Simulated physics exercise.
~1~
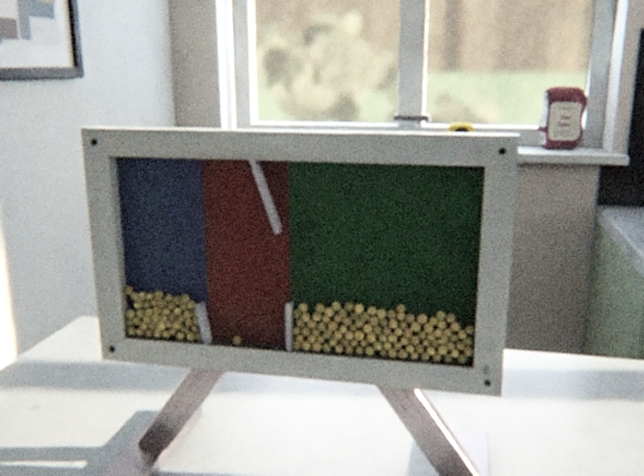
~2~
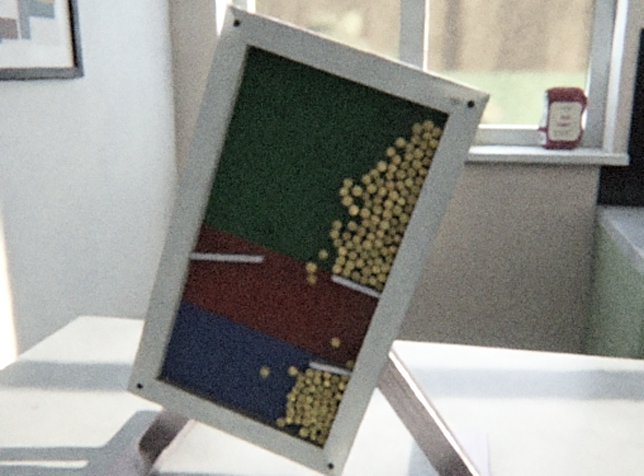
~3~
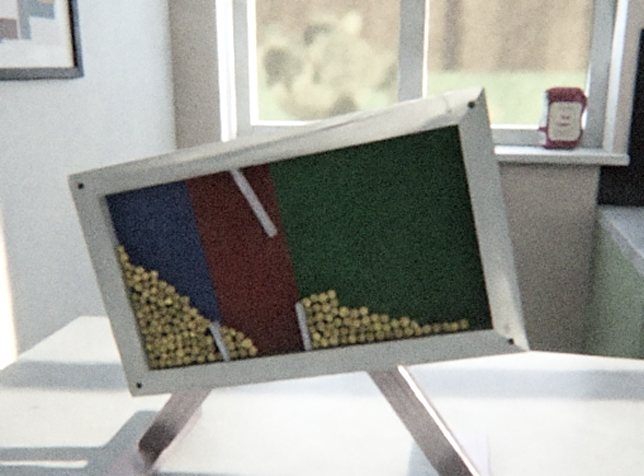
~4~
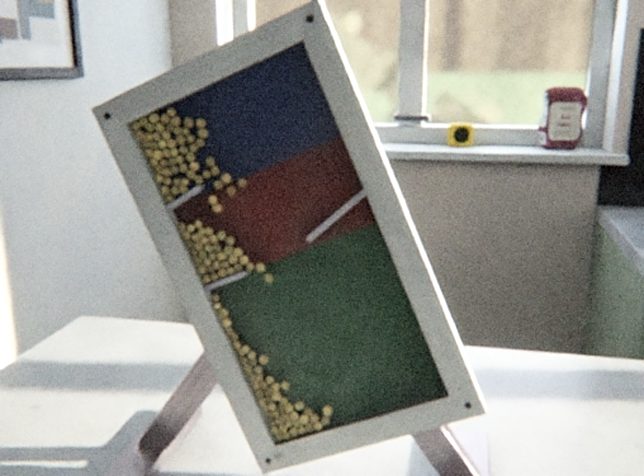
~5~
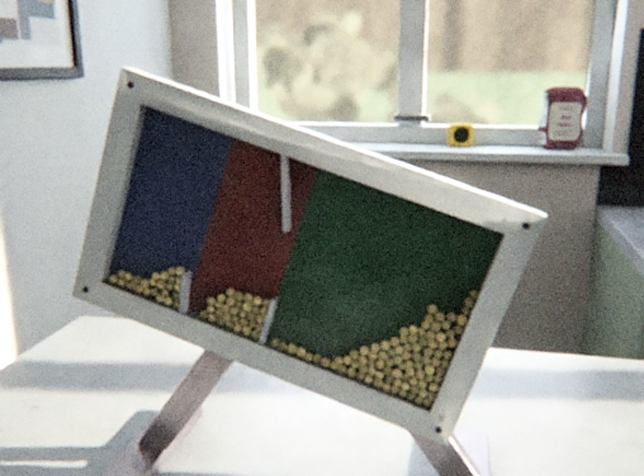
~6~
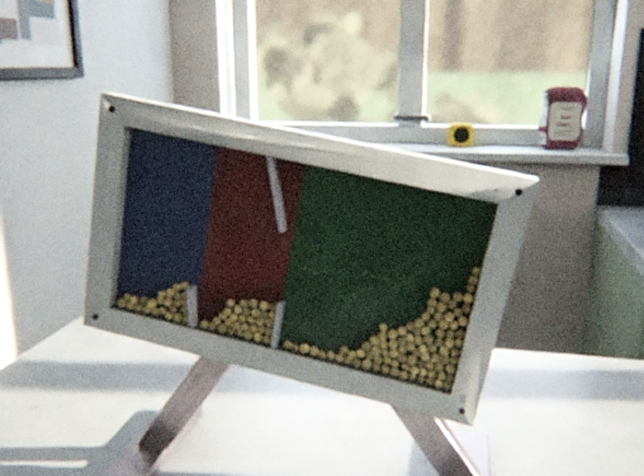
A framed case of beans tips left, swings far right, then settles tilted slightly right.
